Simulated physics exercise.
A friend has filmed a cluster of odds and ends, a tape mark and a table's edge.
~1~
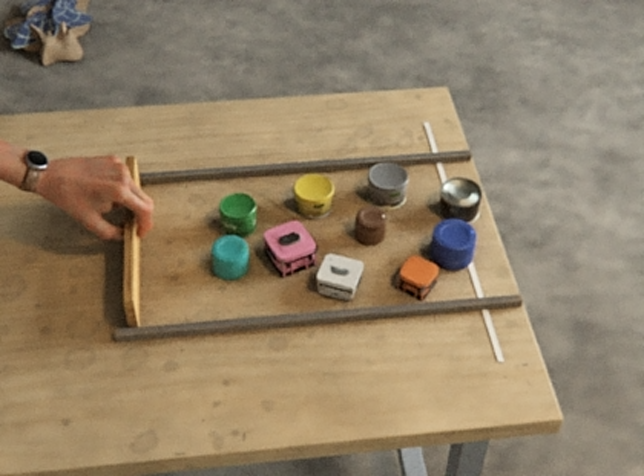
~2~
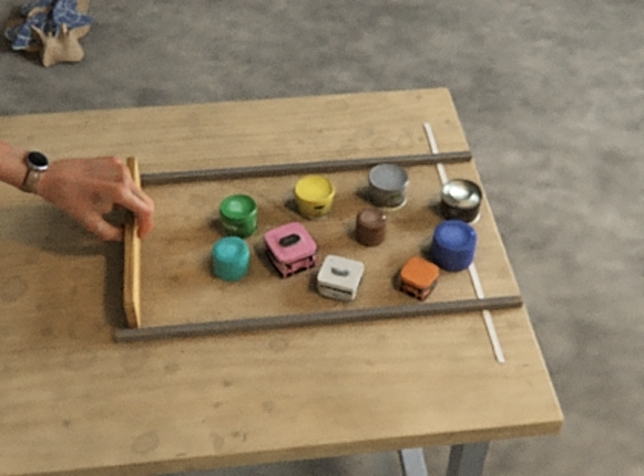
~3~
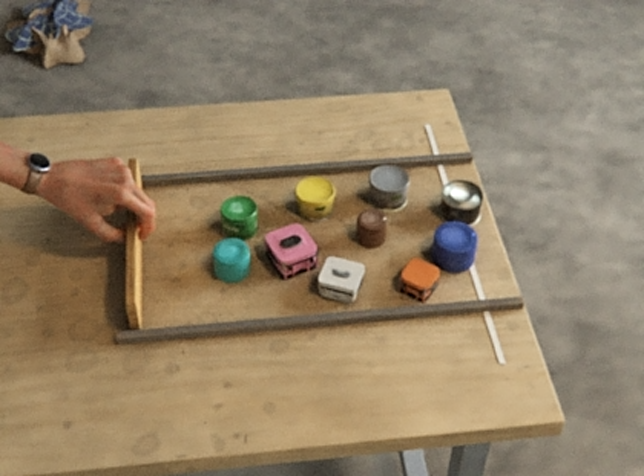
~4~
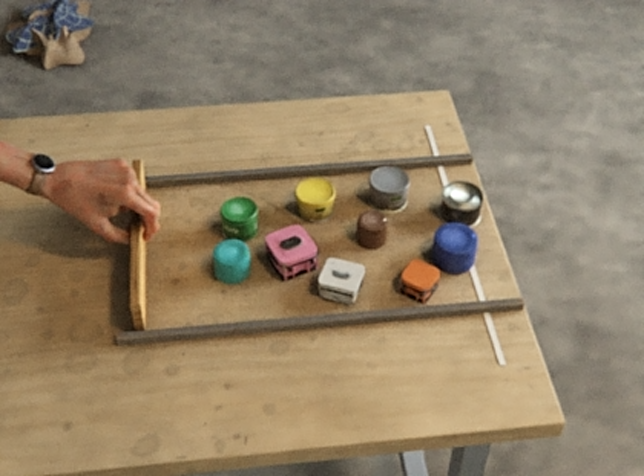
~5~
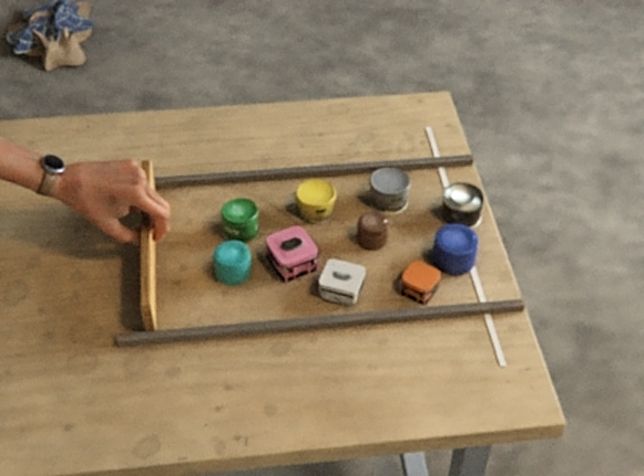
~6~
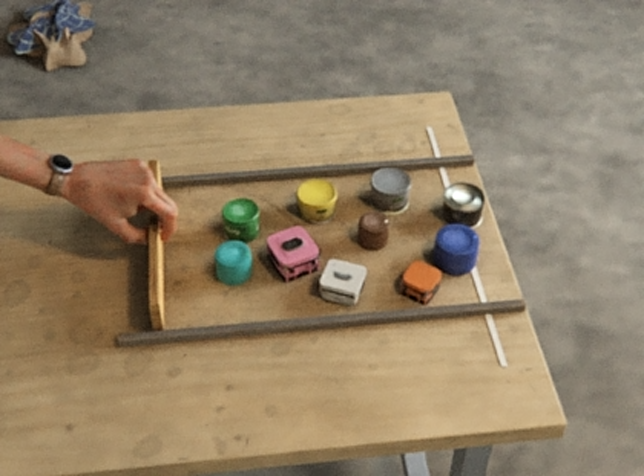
On a wooden table, a hand slides a wooden board slightly right toward scattered small containers.
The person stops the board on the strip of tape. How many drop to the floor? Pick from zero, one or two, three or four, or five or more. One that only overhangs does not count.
In the end the number that fall off is five or more.
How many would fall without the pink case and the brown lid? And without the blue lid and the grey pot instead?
The counts: 4 and 4.
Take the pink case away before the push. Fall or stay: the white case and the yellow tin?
The white case holds on; the yellow tin survives.
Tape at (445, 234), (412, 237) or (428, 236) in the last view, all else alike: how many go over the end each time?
The counts: 3, 1 and 1.
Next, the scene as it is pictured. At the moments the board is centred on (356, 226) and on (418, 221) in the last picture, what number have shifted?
By then 8, and 10.
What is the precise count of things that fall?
It comes to 6.
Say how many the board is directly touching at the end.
The number is 4.
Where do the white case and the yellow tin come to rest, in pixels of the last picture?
About (497, 274), and the other about (467, 176).
Soon after, none off yet; black tin at rest near (463, 206); blue lid at rest near (456, 250); orange case at rest near (421, 283).
Then, none off yet; black tin at rest near (464, 206); blue lid at rest near (456, 250); orange case moved a little near (434, 282).
At rest, the number that fall off is five or more; fallen, pink case, brown lid, grey pot, orange case, blue lid and black tin.
